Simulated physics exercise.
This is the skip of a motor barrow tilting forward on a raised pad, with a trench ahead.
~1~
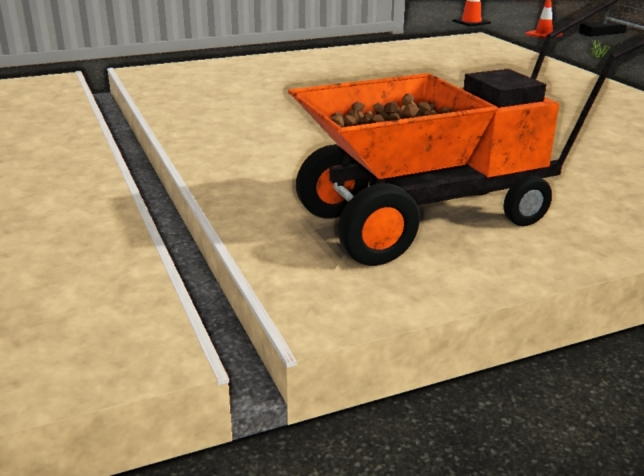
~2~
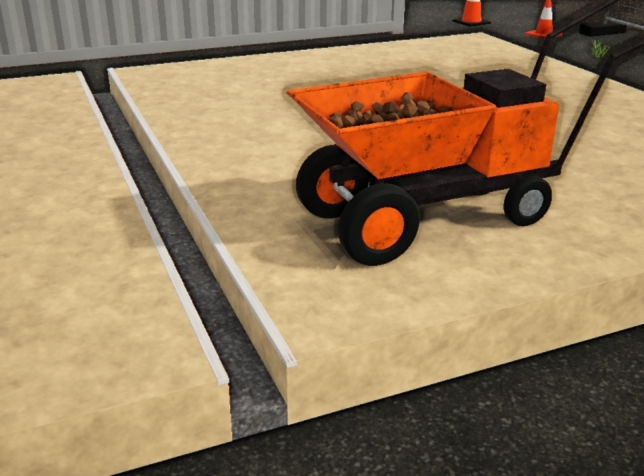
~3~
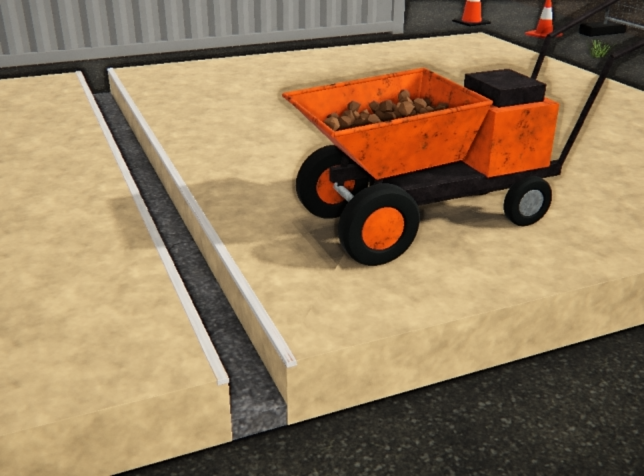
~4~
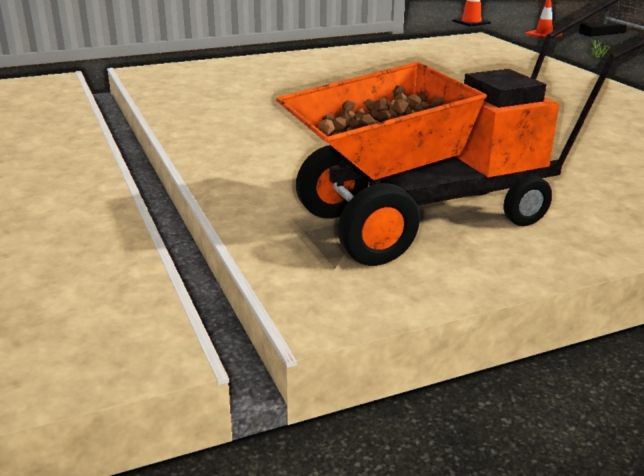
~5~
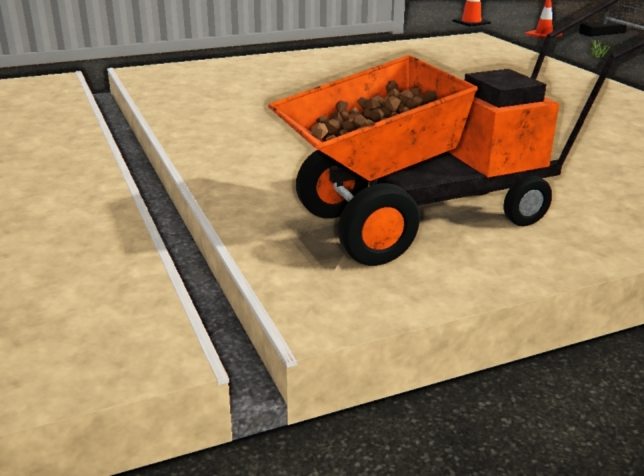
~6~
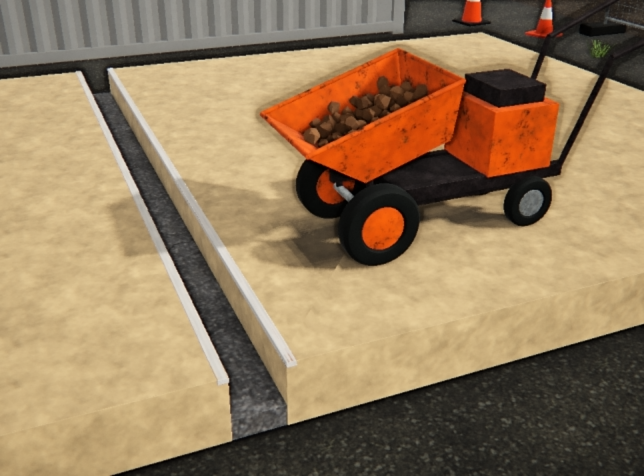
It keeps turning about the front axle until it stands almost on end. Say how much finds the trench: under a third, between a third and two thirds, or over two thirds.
In the trench: More than two thirds.
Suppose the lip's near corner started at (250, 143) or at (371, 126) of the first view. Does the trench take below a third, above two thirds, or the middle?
First below one third, then one to two thirds.
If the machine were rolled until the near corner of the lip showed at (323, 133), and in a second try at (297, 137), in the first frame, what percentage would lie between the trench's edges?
First some 100, then 60 per cent.
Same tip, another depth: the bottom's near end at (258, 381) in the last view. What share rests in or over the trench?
About 50 per cent.
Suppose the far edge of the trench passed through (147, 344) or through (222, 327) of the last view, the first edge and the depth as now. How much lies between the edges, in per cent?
Near 90 % and 60 %.
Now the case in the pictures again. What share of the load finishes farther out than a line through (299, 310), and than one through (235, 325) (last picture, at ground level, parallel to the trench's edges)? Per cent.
Roughly 100 per cent, and 50 per cent.
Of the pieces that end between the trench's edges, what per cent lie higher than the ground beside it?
About 5 per cent.
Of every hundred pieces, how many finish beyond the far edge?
Close to 5 per cent.
Shortly afterwards, skip tipped steeply; the whole lot in the skip.
Next, skip tipped right over; the bulk in the skip; a little short of the trench; a little in or heaped over the trench; only a few falling.
Some moments later, skip tipped right over; a little in the skip; a little short of the trench; the bulk in or heaped over the trench; a little beyond it.
In the end, skip tipped right over; a little short of the trench; the bulk in or heaped over the trench; a little beyond it.
